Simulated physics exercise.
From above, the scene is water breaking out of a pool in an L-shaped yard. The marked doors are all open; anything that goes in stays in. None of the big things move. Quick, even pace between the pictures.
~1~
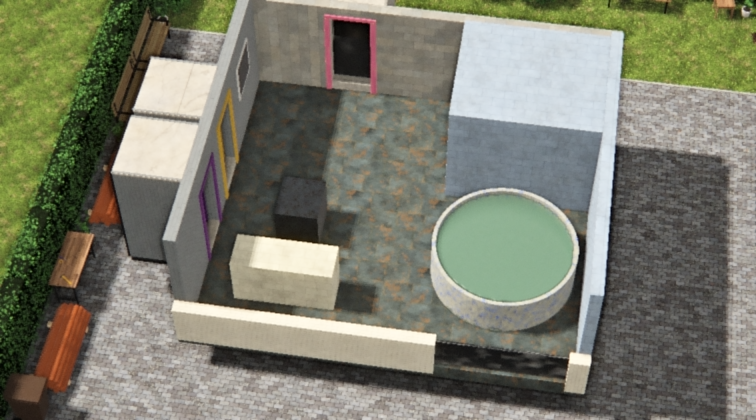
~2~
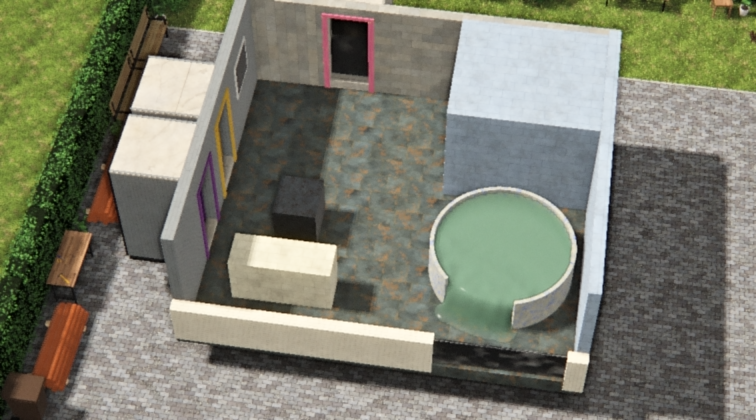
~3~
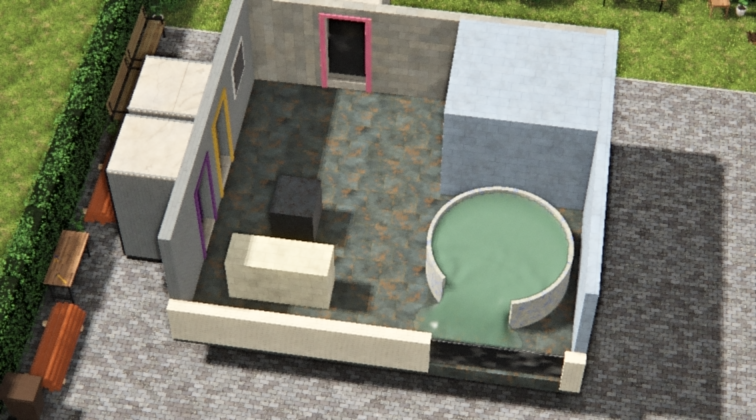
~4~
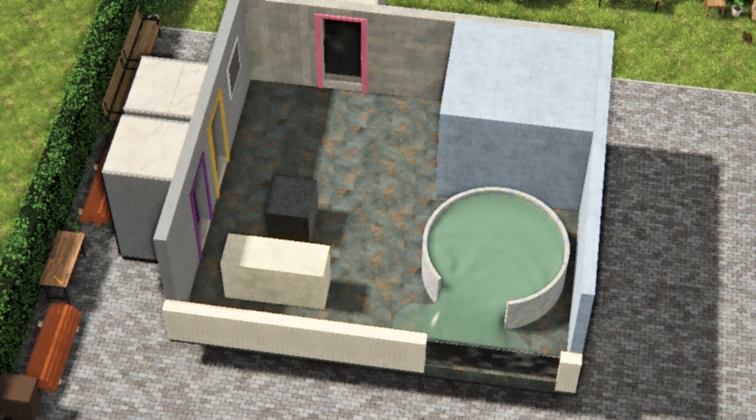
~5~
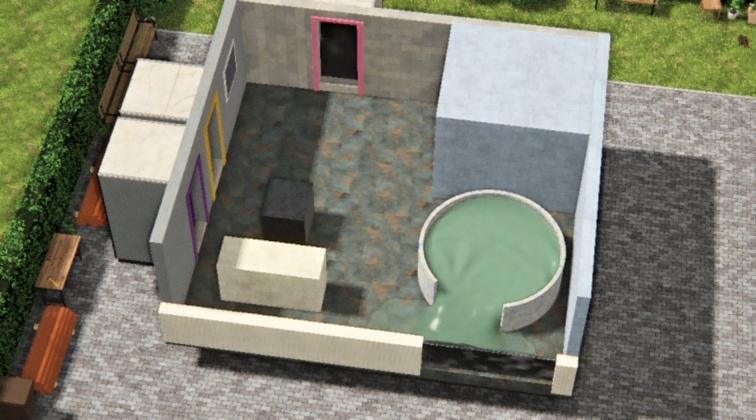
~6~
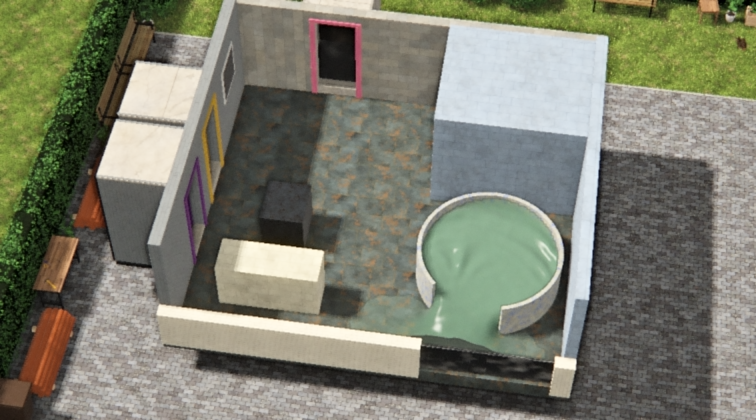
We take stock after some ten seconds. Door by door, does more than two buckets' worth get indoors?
Outcome: Purple door: Exceeds it. Yellow door: Does not exceed it. Pink door: Does not exceed it.
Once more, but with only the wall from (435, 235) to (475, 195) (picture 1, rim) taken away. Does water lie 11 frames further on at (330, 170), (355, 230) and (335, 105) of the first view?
Soaked, soaked, soaked.
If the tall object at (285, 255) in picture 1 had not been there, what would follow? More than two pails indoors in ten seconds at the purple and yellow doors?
The purple door tops the mark and the yellow door falls short.
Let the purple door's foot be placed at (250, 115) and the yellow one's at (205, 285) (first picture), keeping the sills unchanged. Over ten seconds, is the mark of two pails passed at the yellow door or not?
Well, in that case the yellow tops the limit.
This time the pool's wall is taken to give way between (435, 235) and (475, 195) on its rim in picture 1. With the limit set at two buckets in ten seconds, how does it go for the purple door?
Result: Purple door goes past the limit.
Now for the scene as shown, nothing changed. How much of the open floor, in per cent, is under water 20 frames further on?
70 %, roughly.
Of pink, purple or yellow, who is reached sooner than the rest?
It would be the one in purple.
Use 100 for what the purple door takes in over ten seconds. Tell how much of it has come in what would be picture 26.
Something like 0 in a hundred.
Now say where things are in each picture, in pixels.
In the first picture, the round pool at (505, 247) is whole and still.
In the second picture, the front is at (440, 307), out from the gap at (476, 312).
In the third picture, the front is at a hidden place, out from the gap at (473, 315).
In the fourth picture, water pours out at (469, 316) and has run to a hidden place.
In the fifth picture, water pours out at (465, 319) and has run to a hidden place.
In the sixth picture, the front is at a hidden place, out from the gap at (463, 321).
A moment on, water covers 20 % of the floor; the purple door not reached, the yellow door not reached, the pink door not reached.
Next, water covers 35 % of the floor; the purple door not reached, the yellow door not reached, the pink door not reached.
Then, water covers 70 % of the floor; the purple door wet at the sill, nothing in, the yellow door wet at the sill, nothing in, the pink door not reached.
Later, water covers 95 % of the floor; the purple door under two buckets in, the yellow door wet at the sill, nothing in, the pink door wet at the sill, nothing in.
In the end, water covers 100 % of the floor; the purple door over two buckets in, the yellow door wet at the sill, nothing in, the pink door wet at the sill, nothing in.
